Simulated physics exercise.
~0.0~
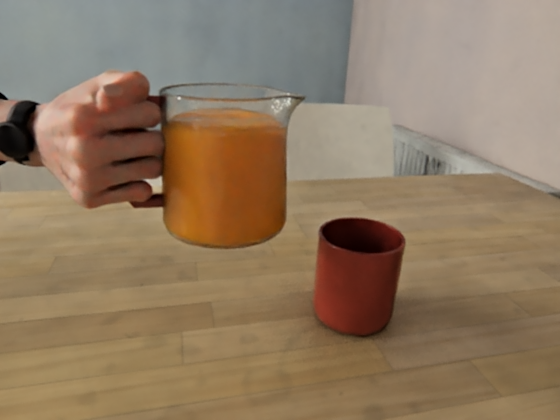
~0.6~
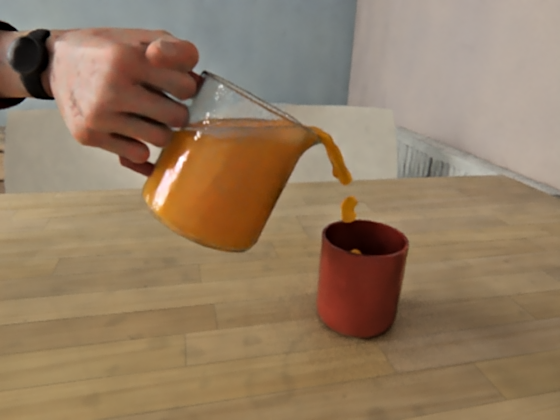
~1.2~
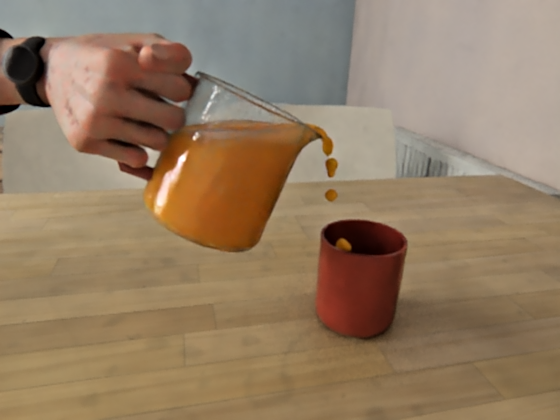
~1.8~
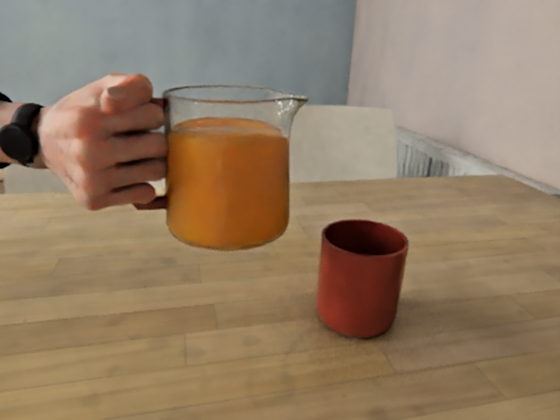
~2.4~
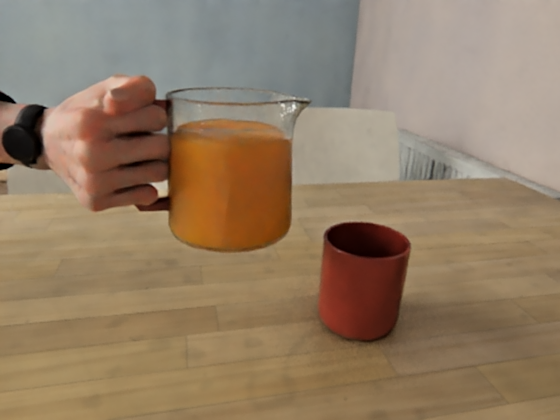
In this clip, a hand wearing a dark watch holds a glass pitcher of orange juice above a wooden table, tilts it right to pour a little into a red mug, then brings it back upright, still mostly full, beside the mug.
